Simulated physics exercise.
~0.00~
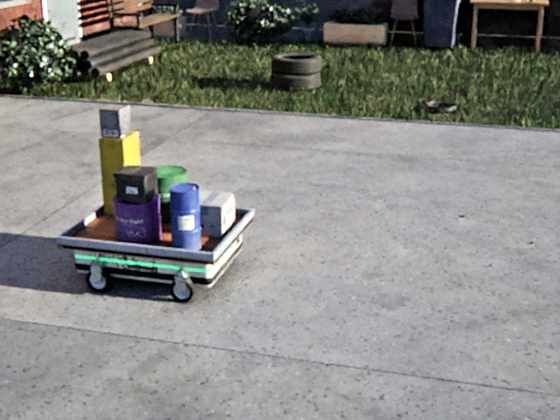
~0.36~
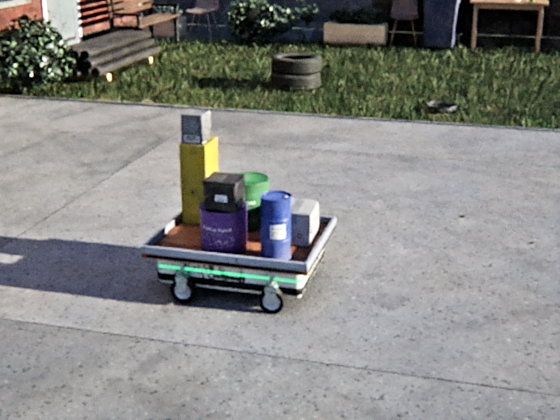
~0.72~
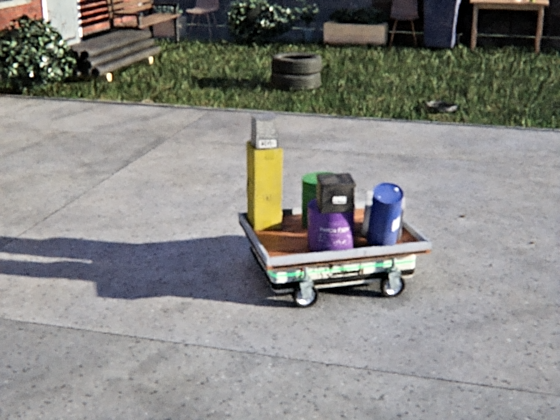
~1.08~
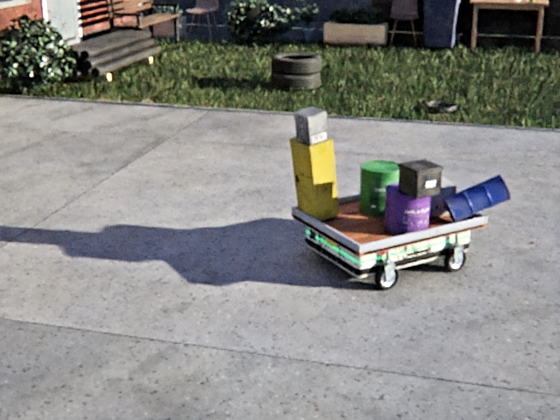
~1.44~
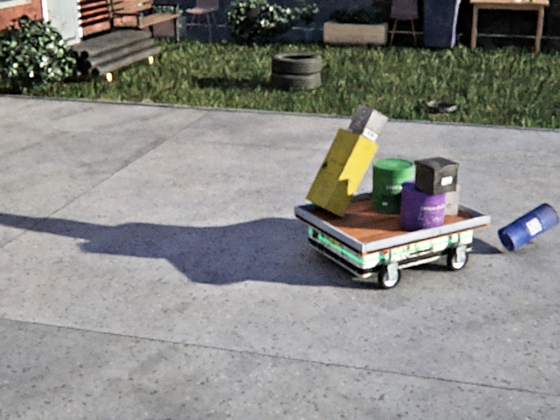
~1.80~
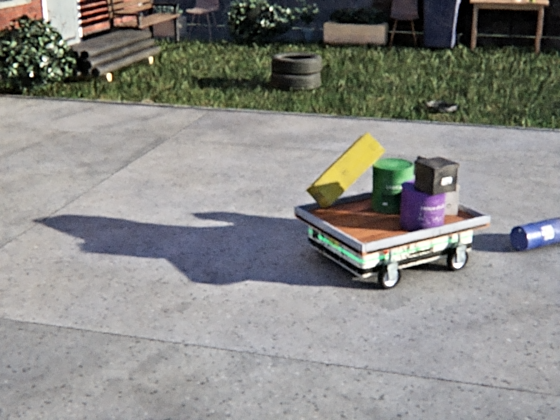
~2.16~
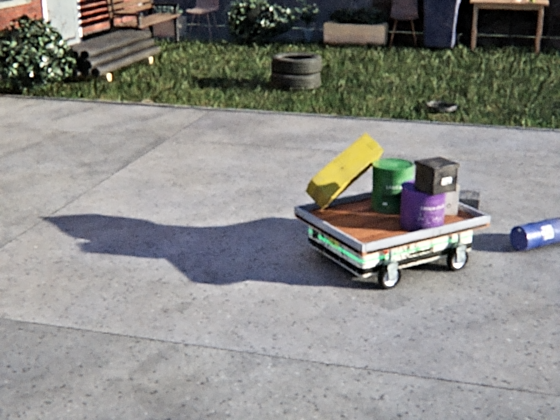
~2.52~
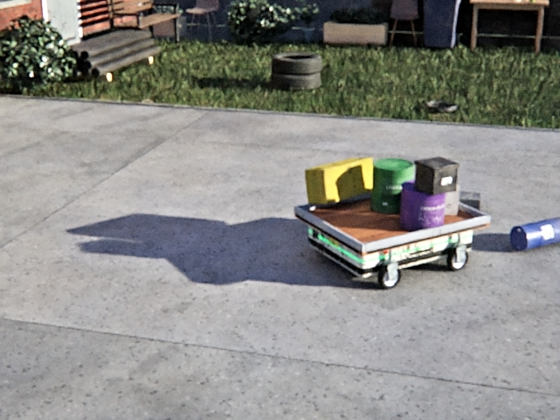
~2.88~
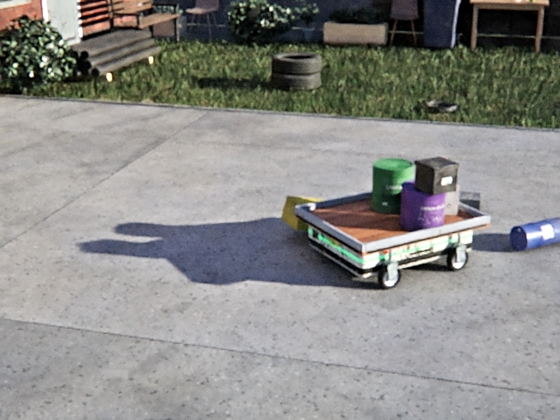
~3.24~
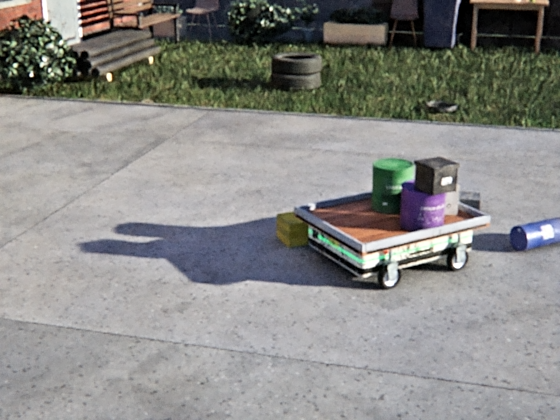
A flat cart loaded with boxes and round containers rolls rightward across a sunlit concrete yard, seen from slightly above, with grass, stacked tires and a bush behind. A grey box sits on a tall yellow box at the left, beside a black box on a purple container, a green one, a blue one and a pale box. As the cart turns and stops, the blue container tips over the right edge onto the concrete. The yellow box tilts, sending the grey box tumbling behind the cart, then drops off the left side. The purple, black and green items remain aboard.
